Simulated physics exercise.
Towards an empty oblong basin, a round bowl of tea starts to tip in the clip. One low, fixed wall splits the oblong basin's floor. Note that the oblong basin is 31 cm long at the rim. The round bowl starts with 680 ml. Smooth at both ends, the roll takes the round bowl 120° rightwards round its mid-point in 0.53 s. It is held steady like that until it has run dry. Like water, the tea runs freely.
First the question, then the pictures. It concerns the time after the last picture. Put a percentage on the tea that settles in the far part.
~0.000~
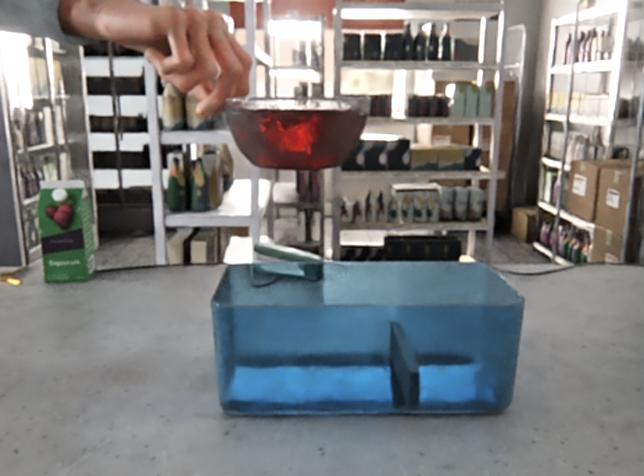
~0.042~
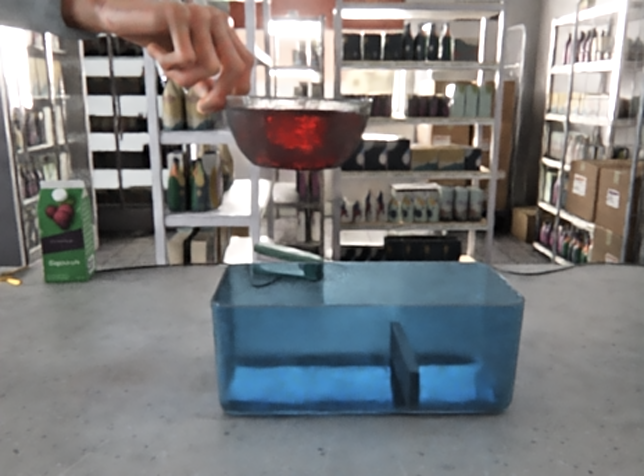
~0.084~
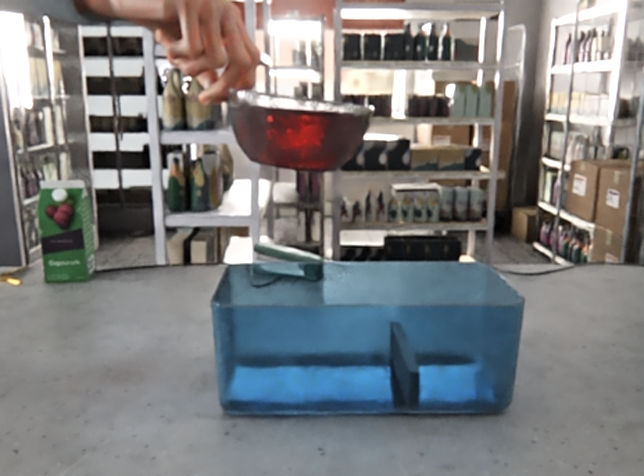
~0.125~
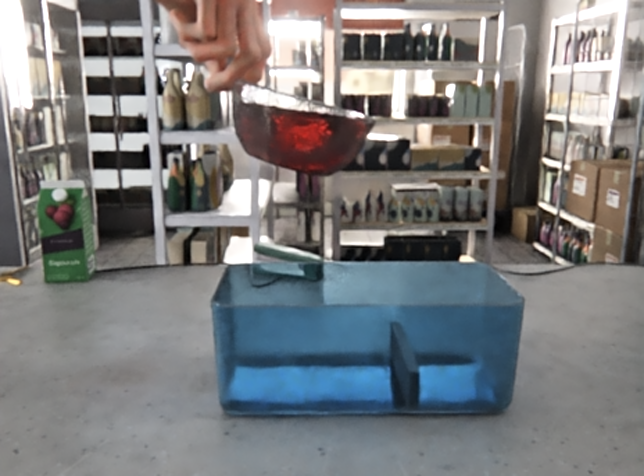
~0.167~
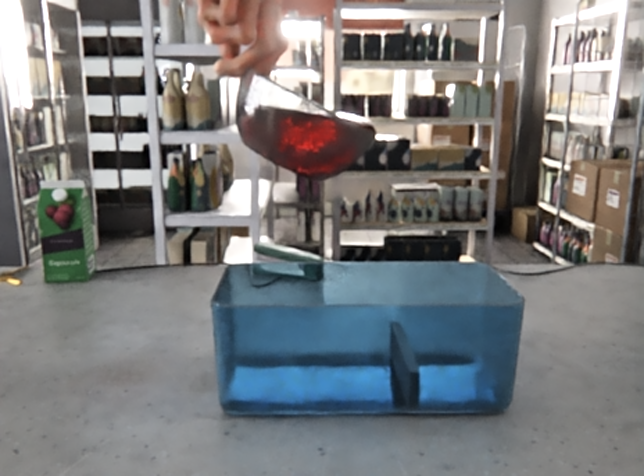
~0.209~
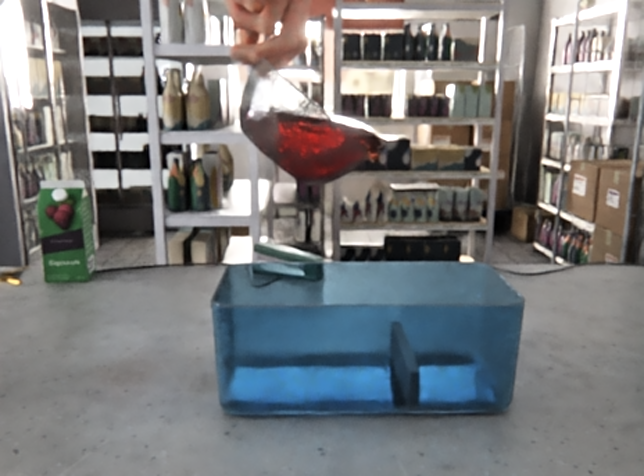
Roughly 43 per cent ends up there.
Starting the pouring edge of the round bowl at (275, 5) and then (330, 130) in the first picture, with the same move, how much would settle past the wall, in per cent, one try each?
In order, 20 and 15 per cent.
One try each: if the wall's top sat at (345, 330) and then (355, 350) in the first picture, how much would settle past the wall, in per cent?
Try 1: 85 %; try 2: 75 %.
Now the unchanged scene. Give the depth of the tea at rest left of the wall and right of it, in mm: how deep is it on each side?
Left part about 12 mm deep, right part about 22 mm deep.
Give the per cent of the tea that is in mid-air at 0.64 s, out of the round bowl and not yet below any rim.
Near 20 in a hundred.
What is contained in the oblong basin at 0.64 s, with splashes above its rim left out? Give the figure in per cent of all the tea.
Around 80 parts in a hundred.
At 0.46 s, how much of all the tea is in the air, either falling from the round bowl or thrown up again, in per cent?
Around 36 in a hundred.
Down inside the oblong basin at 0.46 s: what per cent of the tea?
About 60%.
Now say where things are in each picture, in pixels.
In the first picture, it leans 0°; its right rim is at (369, 101); the tea meets the walls at (229, 109) and (365, 109); the oblong basin's rim runs from (220, 284) to (505, 283); the wall's top is at (404, 345).
In the second picture, it leans 2°; its right rim is at (370, 103); the tea meets the walls at (229, 108) and (366, 110).
In the third picture, it leans 7°; its right rim is at (372, 110); the tea meets the walls at (232, 105) and (368, 114).
In the fourth picture, it leans 16°; its right rim is at (374, 122); the tea meets the walls at (237, 102) and (371, 118).
In the fifth picture, it leans 27°; its right rim is at (374, 137); the tea meets the walls at (240, 102) and (371, 128); 3 per cent is over the edge.
In the sixth picture, it leans 40°; its right rim is at (370, 155); the tea meets the walls at (243, 108) and (348, 127); 11 per cent is over the edge.
After 0.46 s the tilt is 114° and 3 per cent is still to pour, 18 is left of the wall and 43 right of it.
After 0.64 s the tilt is 120° and 0 per cent is still to pour, 46 is left of the wall and 34 right of it.
After 0.82 s the tilt is 120° and 0 per cent is still to pour, 50 is left of the wall and 42 right of it.
After 1.03 s the tilt is 120° and 0 per cent is still to pour, 52 is left of the wall and 43 right of it.
In the end 52 per cent lies left of the wall, 43 right of it and 5 outside.
